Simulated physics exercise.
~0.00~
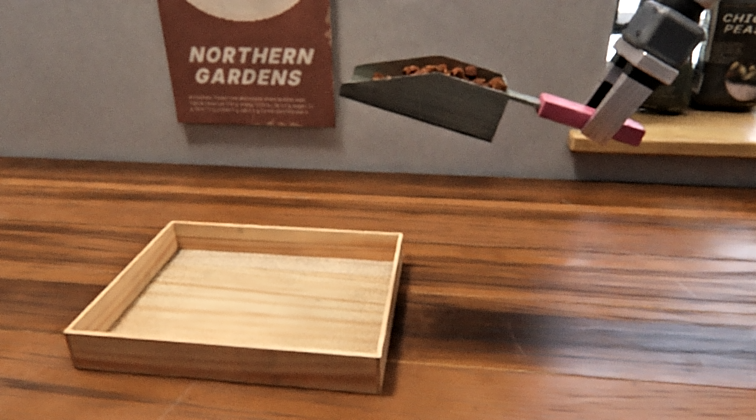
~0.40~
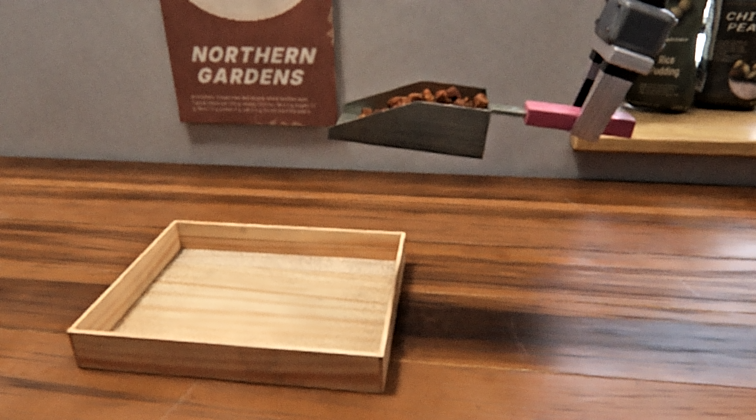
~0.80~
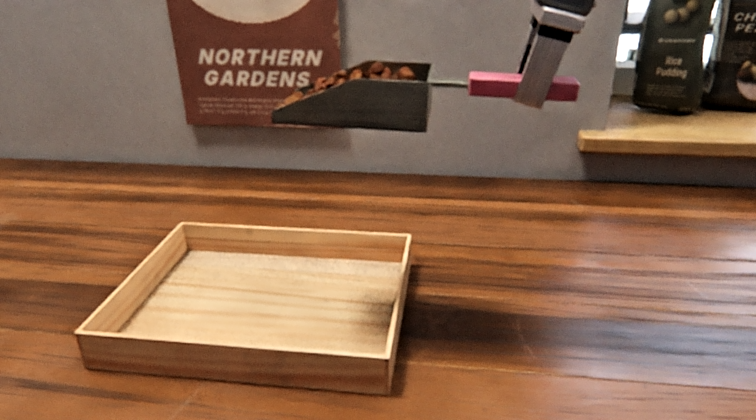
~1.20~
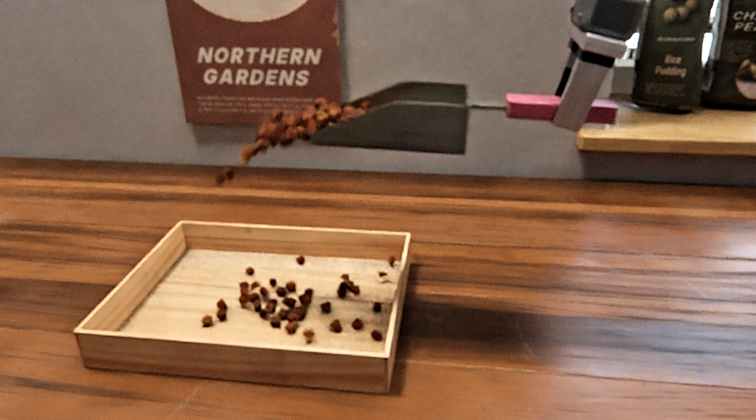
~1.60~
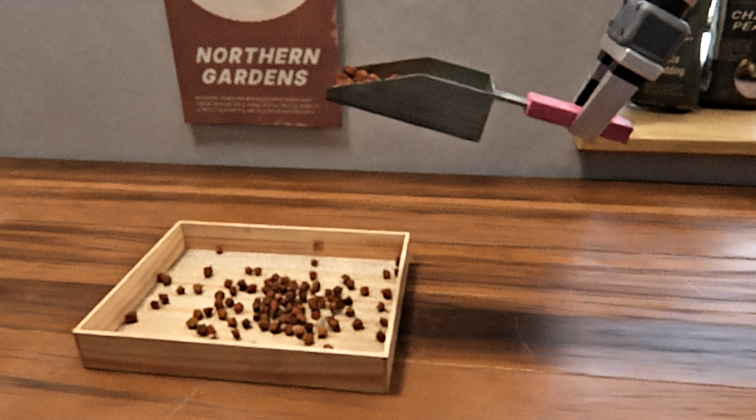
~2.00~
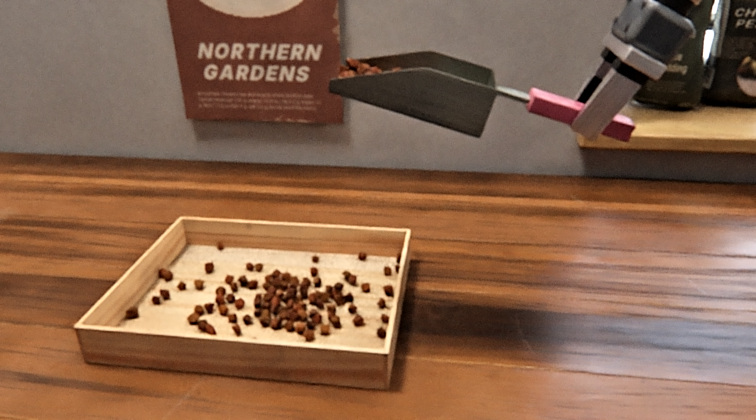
A metal scoop with a pink handle, held by a robot arm and heaped with reddish-brown pellets, hangs above a wooden table to the upper right of a shallow, empty wooden tray. The arm lowers the scoop slightly and moves it left, levelling it in front of a Northern Gardens poster. It then draws back to the right as pellets spill off the open front and scatter across the tray. The scoop tips backward, its front edge raised, and the pouring stops. At the end it hovers nearly still with some pellets left inside, while a loose pile rests in the tray.
